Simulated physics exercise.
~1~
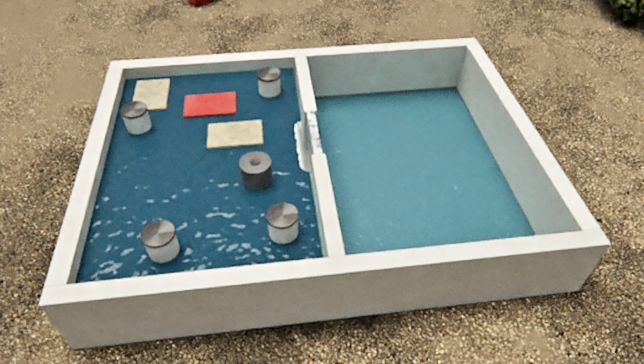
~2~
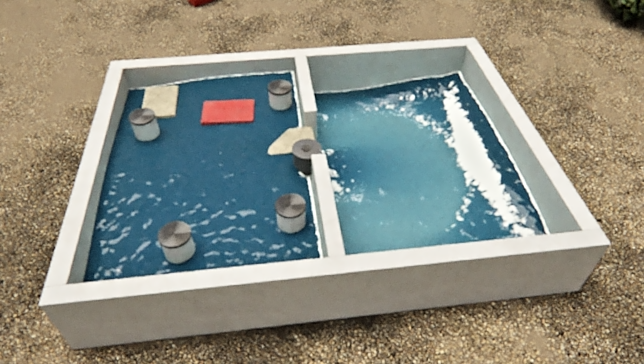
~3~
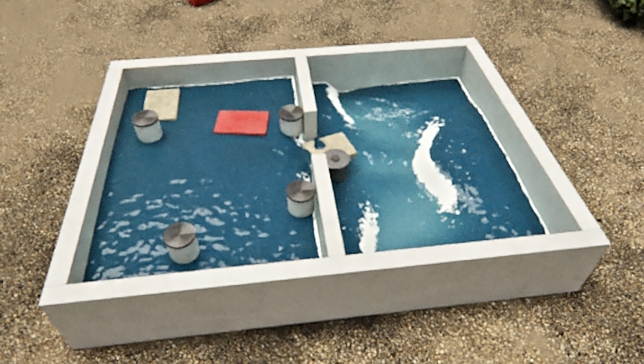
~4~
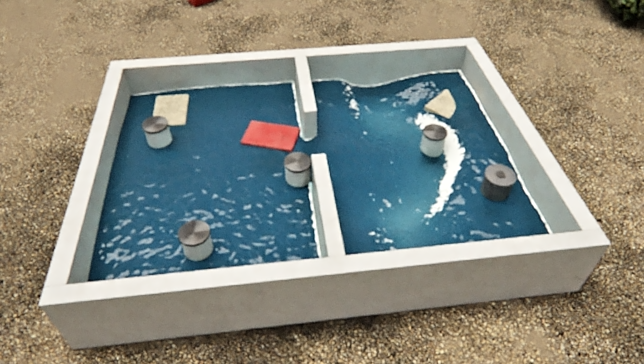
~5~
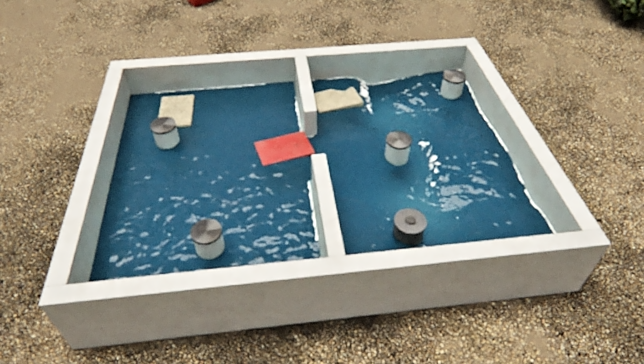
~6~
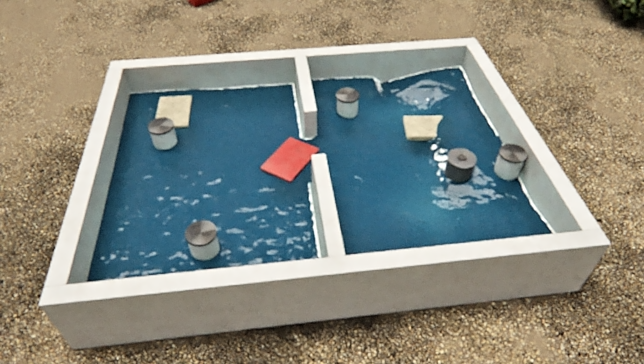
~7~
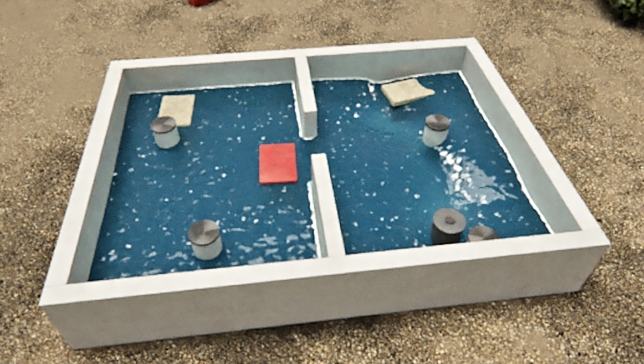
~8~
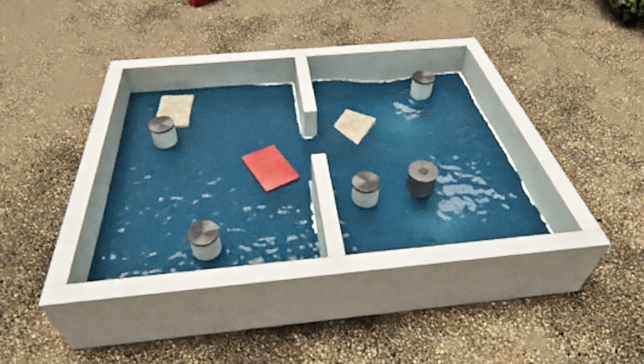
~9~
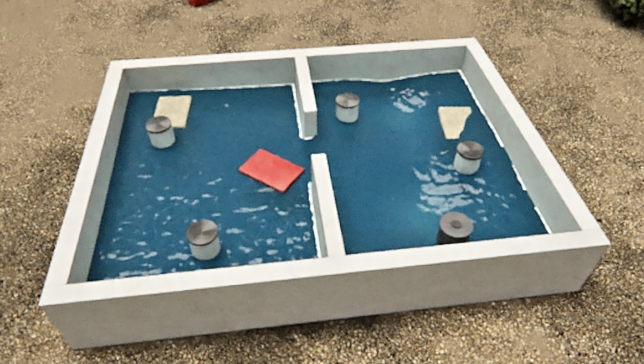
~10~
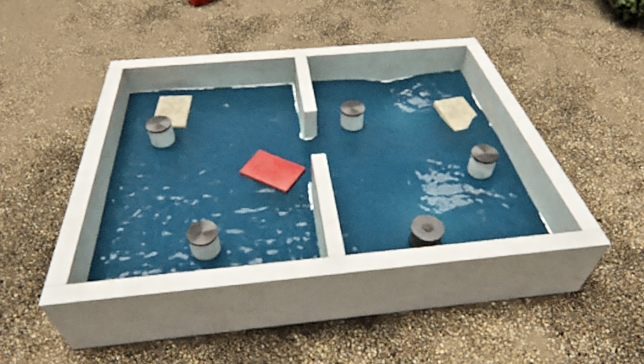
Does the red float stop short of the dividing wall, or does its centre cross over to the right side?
It stops short. The red float drifts up to the gap and turns there, but its centre stays on the left side and it moves back a little from the opening.
